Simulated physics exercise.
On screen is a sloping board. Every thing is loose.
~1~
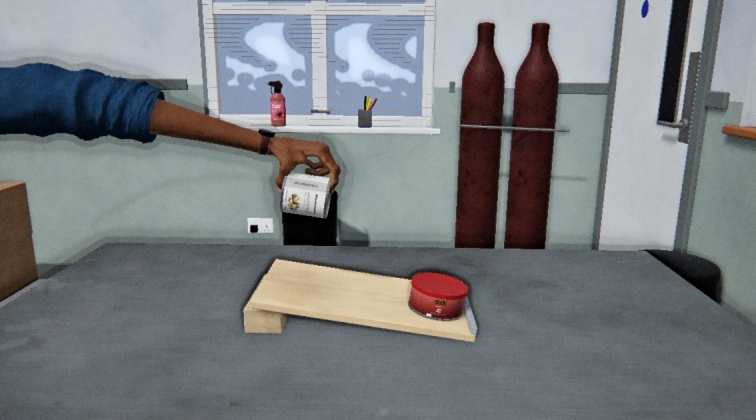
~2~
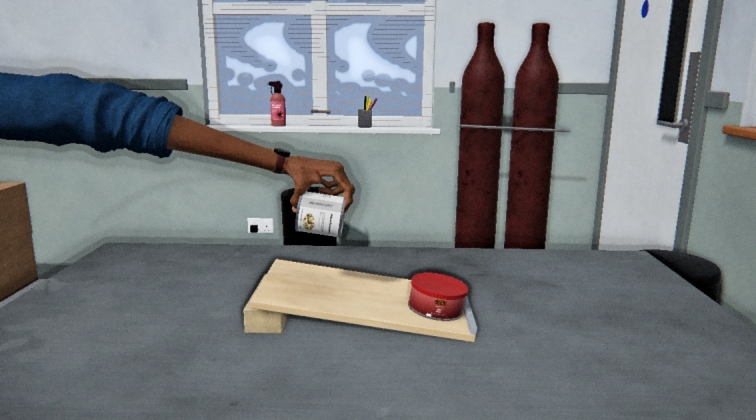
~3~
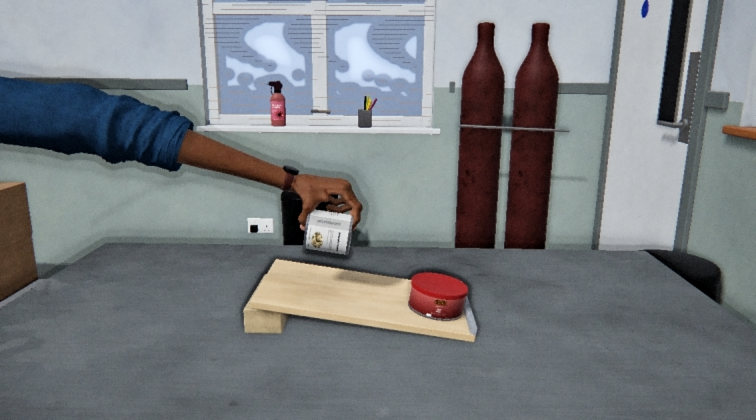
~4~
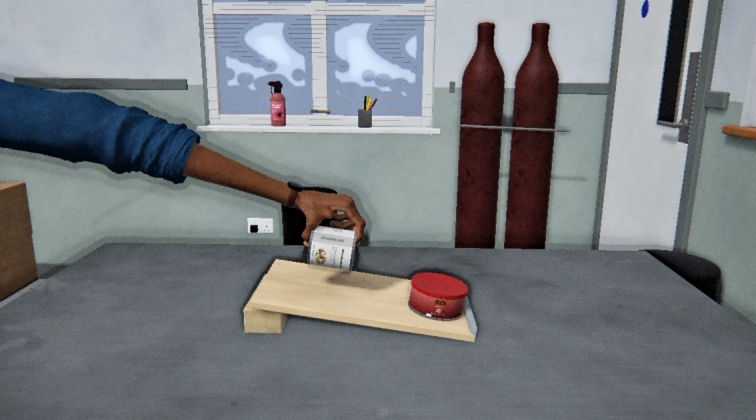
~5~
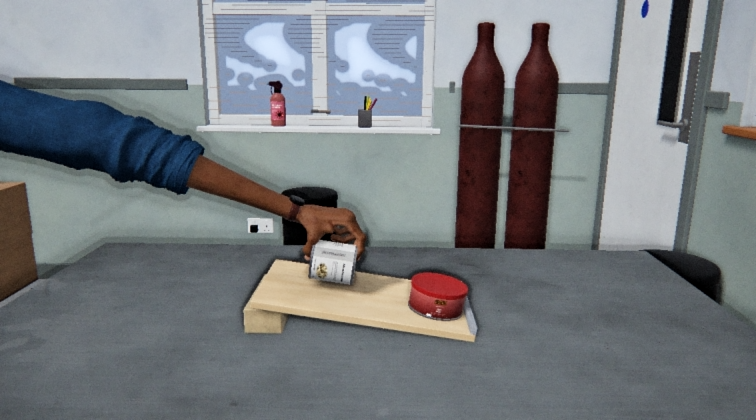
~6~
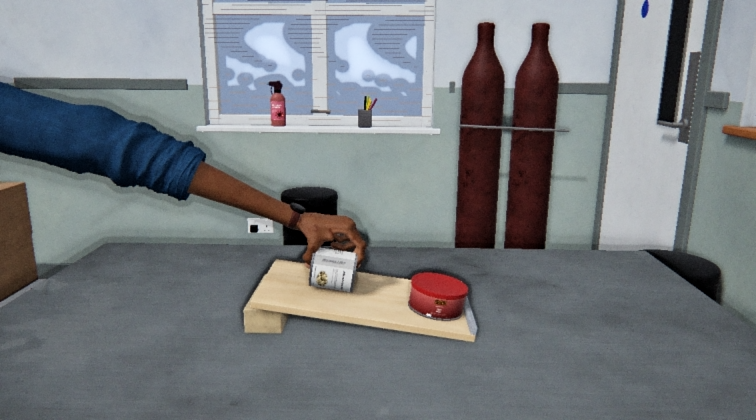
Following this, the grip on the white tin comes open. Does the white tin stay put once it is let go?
Yes.
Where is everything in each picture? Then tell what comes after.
On its way; white tin (307, 195); red tub (437, 296), in the first picture.
On its way; white tin (322, 214); red tub (437, 296), in the second picture.
On its way; white tin (329, 232); red tub (437, 296), in the third picture.
On its way; white tin (333, 248); red tub (437, 296), in the fourth picture.
On its way; white tin (334, 262); red tub (437, 296), in the fifth picture.
Set down, still held; white tin (334, 270); red tub (437, 296), in the sixth picture.
Then, 0.20 s past the last view, nothing moves.
Then, 0.40 s past the last view, white tin resting near (334, 270).
Finally, both still in place. Final places as the last picture's camera would see them, white tin near (334, 270). The white tin stays where it is put.
